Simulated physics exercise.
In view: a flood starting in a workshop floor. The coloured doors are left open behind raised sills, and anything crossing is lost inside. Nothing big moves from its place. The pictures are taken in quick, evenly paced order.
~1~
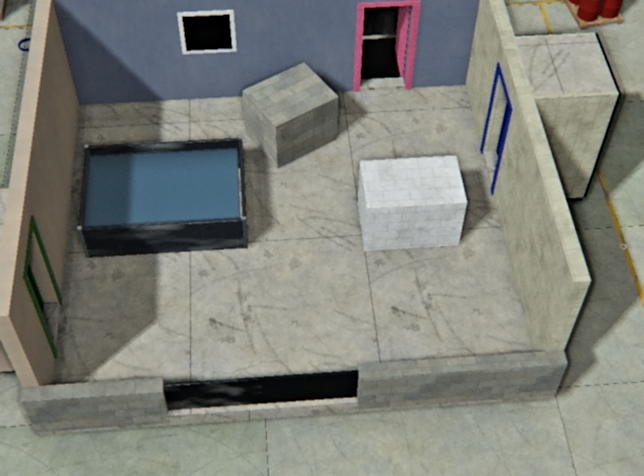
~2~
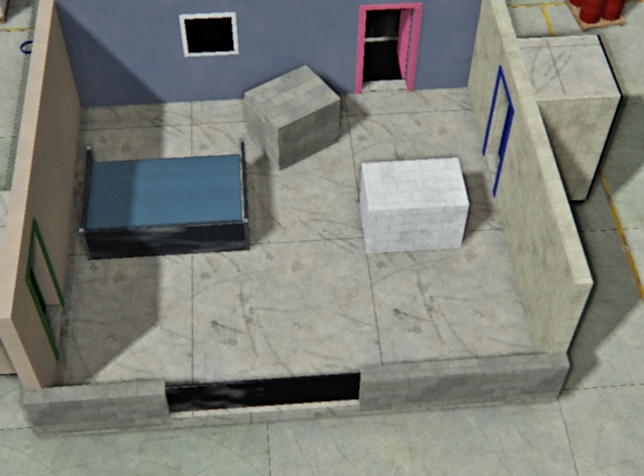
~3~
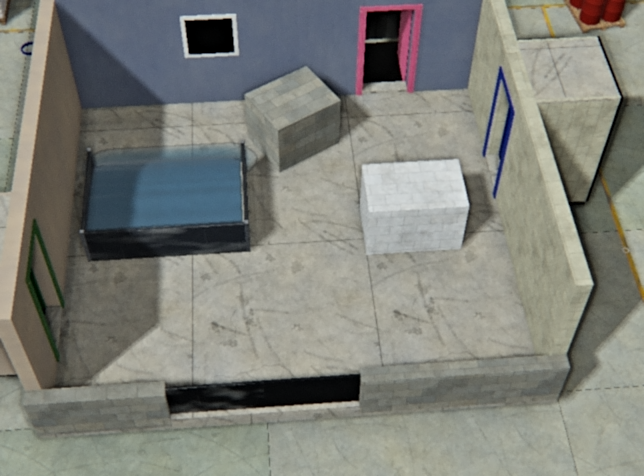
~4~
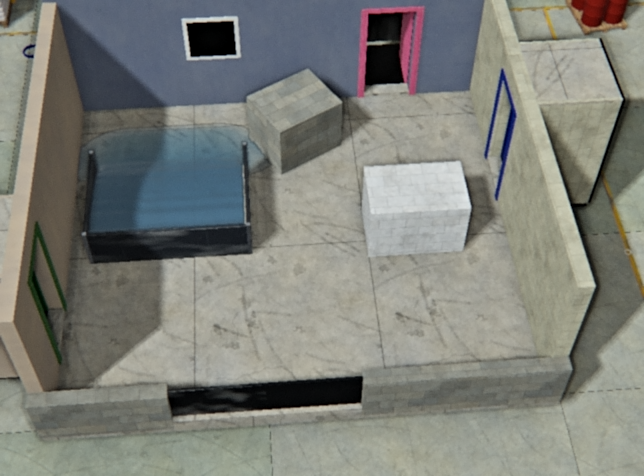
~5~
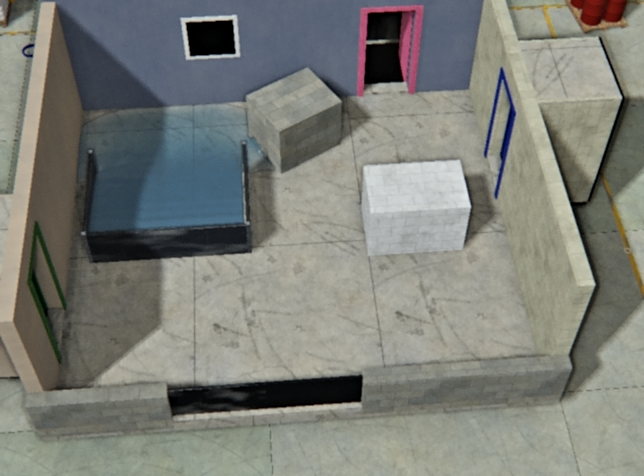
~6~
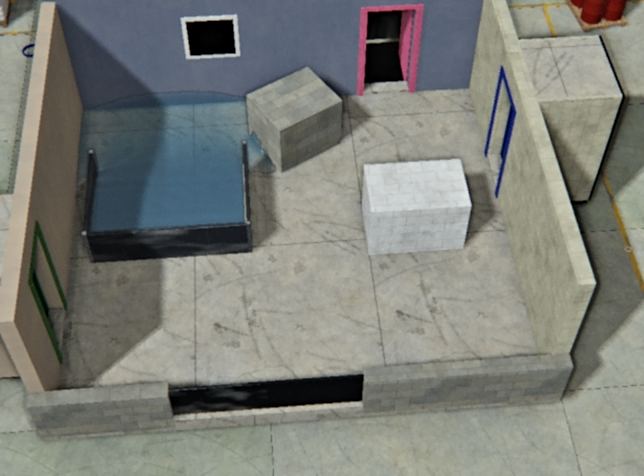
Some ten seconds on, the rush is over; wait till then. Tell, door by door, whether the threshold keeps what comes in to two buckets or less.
Green door: Two buckets or less. Pink door: Two buckets or less. Blue door: Two buckets or less.
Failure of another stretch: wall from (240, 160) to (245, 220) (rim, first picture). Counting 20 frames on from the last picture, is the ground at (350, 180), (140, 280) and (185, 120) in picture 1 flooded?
Going through them, the first would be submerged, the next still bare and the last still bare.
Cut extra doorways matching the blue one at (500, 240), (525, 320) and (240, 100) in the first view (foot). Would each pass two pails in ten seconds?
Result per door, in the listed order - below the line, below the line, above the line.
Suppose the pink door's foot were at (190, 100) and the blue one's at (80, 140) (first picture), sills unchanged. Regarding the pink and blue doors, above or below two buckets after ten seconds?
So, the pink one tops the limit and the blue one tops the limit.
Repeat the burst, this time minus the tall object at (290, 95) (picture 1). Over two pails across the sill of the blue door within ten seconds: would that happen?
Outcome for the blue door: It crosses.
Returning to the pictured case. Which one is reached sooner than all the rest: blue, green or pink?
From the pictures, my answer is the pink-painted one.
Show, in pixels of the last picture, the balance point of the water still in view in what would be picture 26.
Estimate: (204, 165).
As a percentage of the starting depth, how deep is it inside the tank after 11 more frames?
Estimate: Some 28 %.
A moment on, water covers 15 % of the floor; the green door not reached, the pink door not reached, the blue door not reached.
Next, water covers 20 % of the floor; the green door not reached, the pink door wet at the sill, nothing in, the blue door not reached.
Then, water covers 40 % of the floor; the green door wet at the sill, nothing in, the pink door wet at the sill, nothing in, the blue door wet at the sill, nothing in.
Later, water covers 80 % of the floor; the green door wet at the sill, nothing in, the pink door wet at the sill, nothing in, the blue door under two buckets in.
In the end, water covers 95 % of the floor; the green door wet at the sill, nothing in, the pink door wet at the sill, nothing in, the blue door under two buckets in.
